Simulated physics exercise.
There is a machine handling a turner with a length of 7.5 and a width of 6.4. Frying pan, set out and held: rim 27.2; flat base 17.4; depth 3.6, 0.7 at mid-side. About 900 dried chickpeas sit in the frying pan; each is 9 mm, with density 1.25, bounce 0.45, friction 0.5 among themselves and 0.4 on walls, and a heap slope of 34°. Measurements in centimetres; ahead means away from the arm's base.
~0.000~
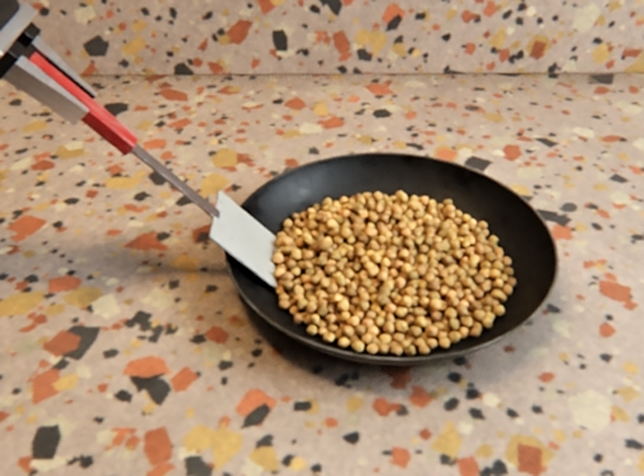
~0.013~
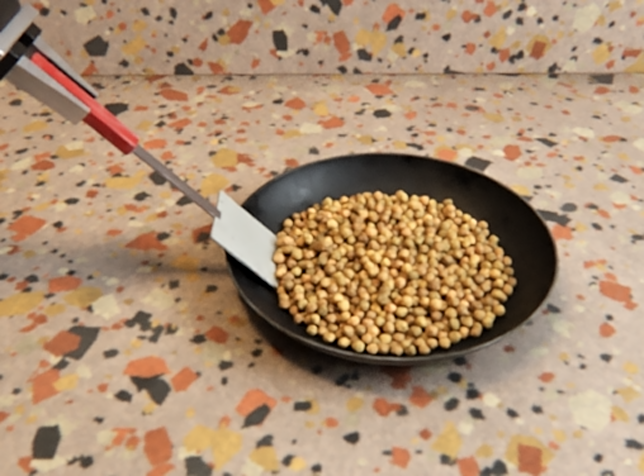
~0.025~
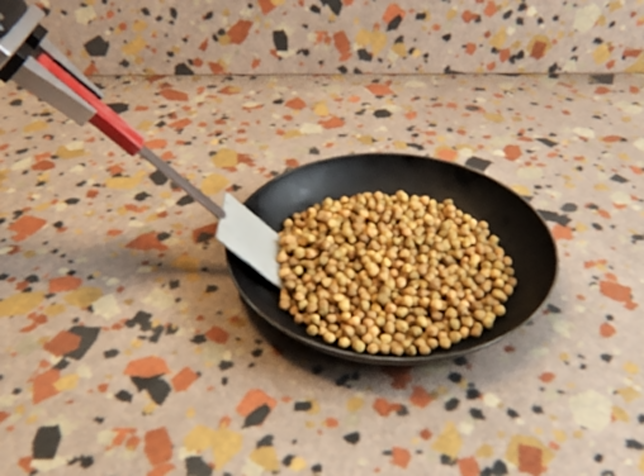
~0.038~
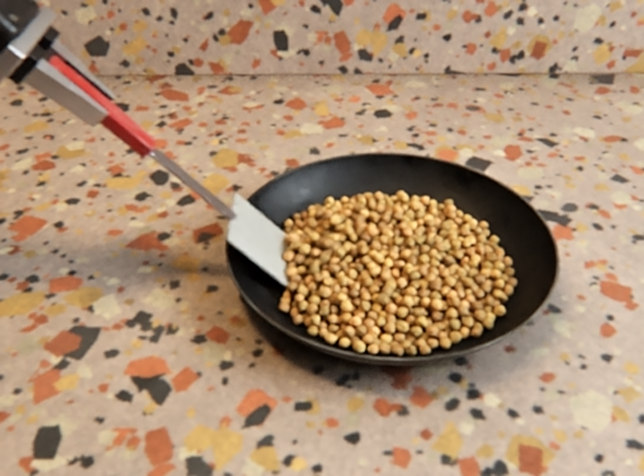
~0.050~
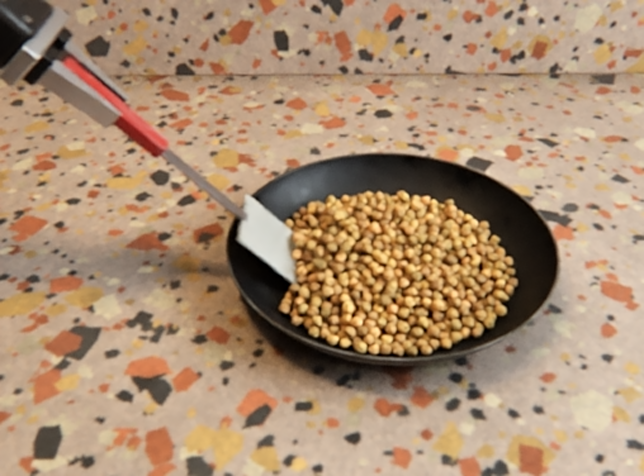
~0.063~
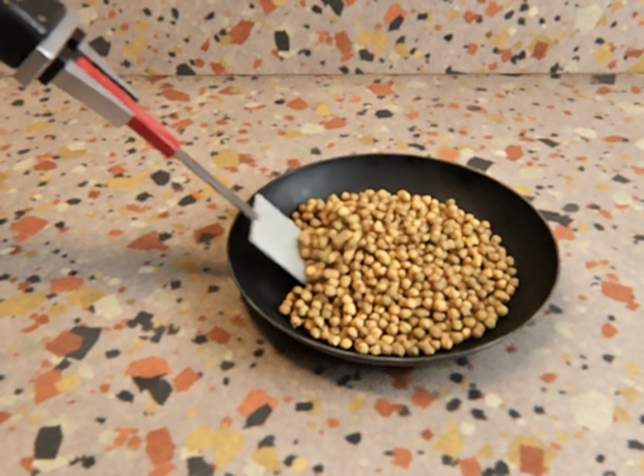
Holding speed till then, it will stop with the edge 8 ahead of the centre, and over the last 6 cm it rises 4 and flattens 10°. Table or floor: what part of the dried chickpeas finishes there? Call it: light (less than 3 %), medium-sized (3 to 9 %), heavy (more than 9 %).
It comes out medium-sized.
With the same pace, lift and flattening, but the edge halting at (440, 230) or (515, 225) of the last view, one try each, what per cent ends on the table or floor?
Try 1: Approx. 0 %; try 2: Approx. 10 %.
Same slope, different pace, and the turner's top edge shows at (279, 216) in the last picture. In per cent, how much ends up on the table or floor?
Estimate: Close to 15 %.
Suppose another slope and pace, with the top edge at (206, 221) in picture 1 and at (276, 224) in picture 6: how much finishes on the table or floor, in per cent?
Around 15 per cent finishes on the table or floor.
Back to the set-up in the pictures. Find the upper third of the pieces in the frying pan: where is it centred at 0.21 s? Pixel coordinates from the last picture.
About pixel (444, 248).
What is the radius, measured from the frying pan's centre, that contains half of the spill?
I'd say some 26 centimetres, give or take.
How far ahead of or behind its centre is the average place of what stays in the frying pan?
Ahead, by about 3.5 cm.
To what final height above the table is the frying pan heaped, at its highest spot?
It reaches around 4.5 cm.
After 0.14 s, sloping 48°, highest piece 7 above the table; 900 in the frying pan.
After 0.21 s, sloping 45°, highest piece 6 above the table; 900 in the frying pan.
After 0.44 s, sloping 38°, highest piece 5 above the table; 849 in the frying pan, 51 on the table or floor.
After 1.49 s, sloping 38°, highest piece 4 above the table; 848 in the frying pan, 52 on the table or floor.
In the end, 848 in the frying pan, 52 on the table or floor. That is 6 % on the table or floor.
